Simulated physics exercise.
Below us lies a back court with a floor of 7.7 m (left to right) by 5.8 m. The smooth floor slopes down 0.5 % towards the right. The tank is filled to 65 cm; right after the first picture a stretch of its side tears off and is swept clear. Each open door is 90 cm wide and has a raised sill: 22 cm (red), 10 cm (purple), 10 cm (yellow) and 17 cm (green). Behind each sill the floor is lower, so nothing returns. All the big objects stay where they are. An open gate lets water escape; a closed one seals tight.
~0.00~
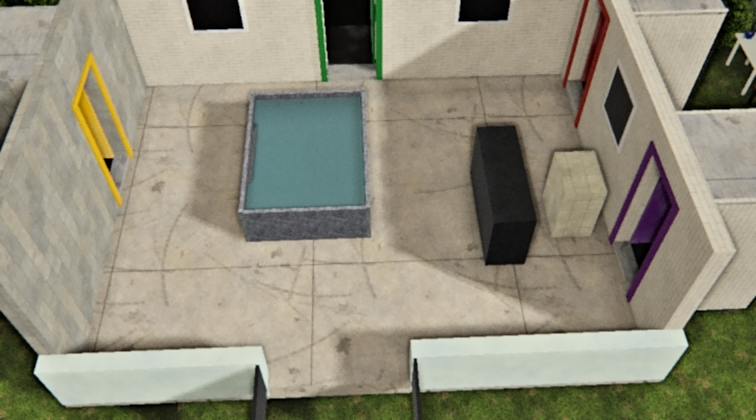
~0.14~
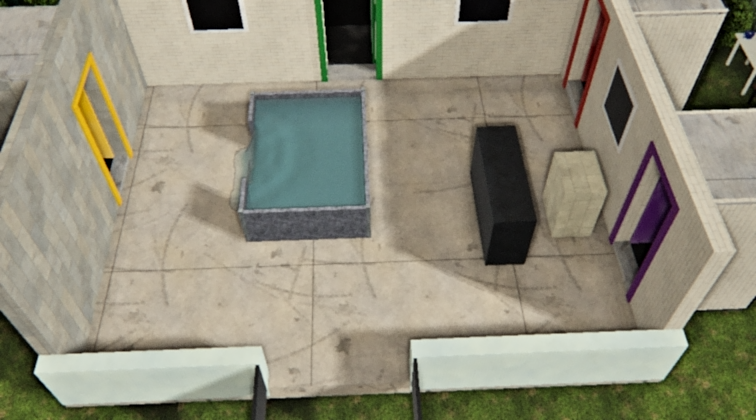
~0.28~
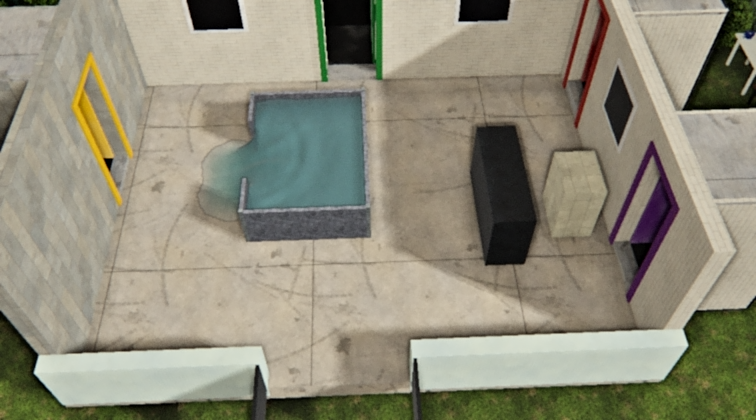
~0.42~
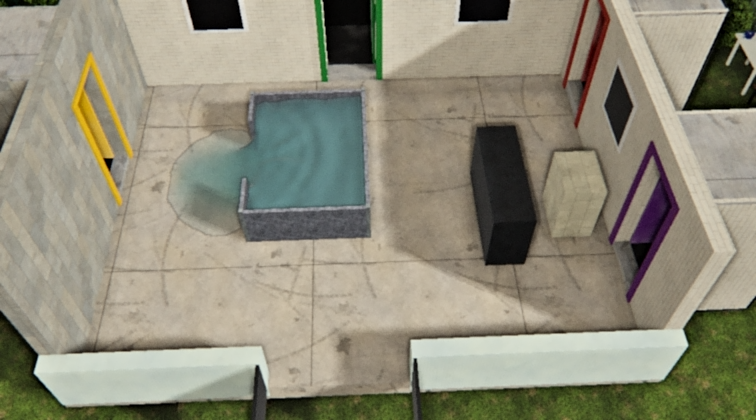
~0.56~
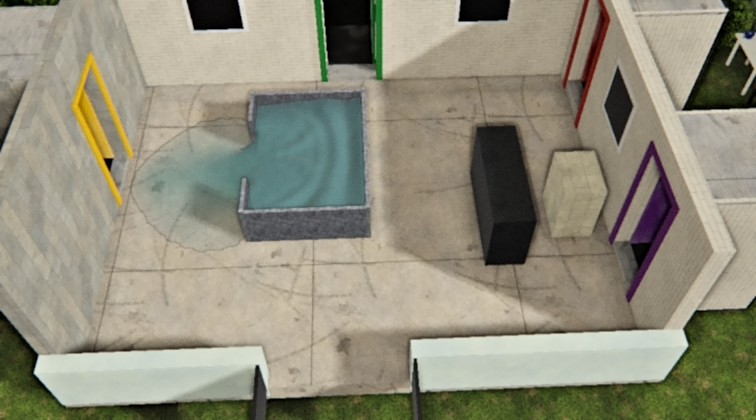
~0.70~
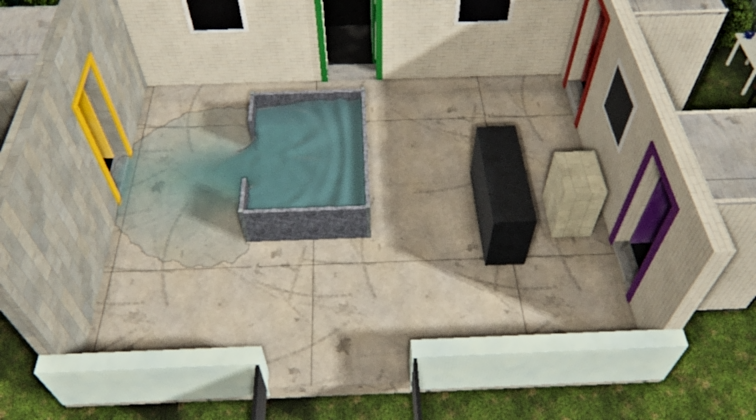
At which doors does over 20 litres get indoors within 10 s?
Door by door: At the red door it keeps below the limit; at the purple door it stays under the limit; at the yellow door it exceeds the limit; at the green door it keeps below the limit.
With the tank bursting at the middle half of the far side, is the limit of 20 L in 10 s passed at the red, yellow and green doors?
Against that limit: Red under, yellow not over, green past it.
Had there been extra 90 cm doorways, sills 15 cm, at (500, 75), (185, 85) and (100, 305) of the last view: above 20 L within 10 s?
In that order: Below, over, under.
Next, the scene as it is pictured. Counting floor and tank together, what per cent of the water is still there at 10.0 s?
Some 80 per cent remains.
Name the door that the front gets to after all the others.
Last comes the purple one.
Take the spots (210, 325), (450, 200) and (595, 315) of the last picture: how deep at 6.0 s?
In that order: 8, 0 and 0 cm.
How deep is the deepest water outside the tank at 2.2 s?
Up to some 36 cm.
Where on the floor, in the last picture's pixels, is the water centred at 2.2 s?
Around (247, 181).
After 1.4 s water covers 20 % of the floor and is deepest (36 cm) near (246, 180); red door not reached, purple door not reached, yellow door 25 cm at the sill, 117 L in, green door not reached.
After 2.2 s water covers 25 % of the floor and is deepest (36 cm) near (148, 87); red door not reached, purple door not reached, yellow door 32 cm at the sill, 259 L in, green door not reached.
After 3.5 s water covers 40 % of the floor and is deepest (22 cm) near (123, 192); red door not reached, purple door not reached, yellow door 22 cm at the sill, 378 L in, green door 3 cm at the sill, 0 L in.
After 6.0 s water covers 75 % of the floor and is deepest (15 cm) near (143, 107); red door 10 cm at the sill, 0 L in, purple door not reached, yellow door 14 cm at the sill, 467 L in, green door 4 cm at the sill, 0 L in.
After 10.0 s water covers 95 % of the floor and is deepest (11 cm) near (594, 211); red door 9 cm at the sill, 0 L in, purple door 10 cm at the sill, 0 L in, yellow door 8 cm at the sill, 484 L in, green door 6 cm at the sill, 0 L in.
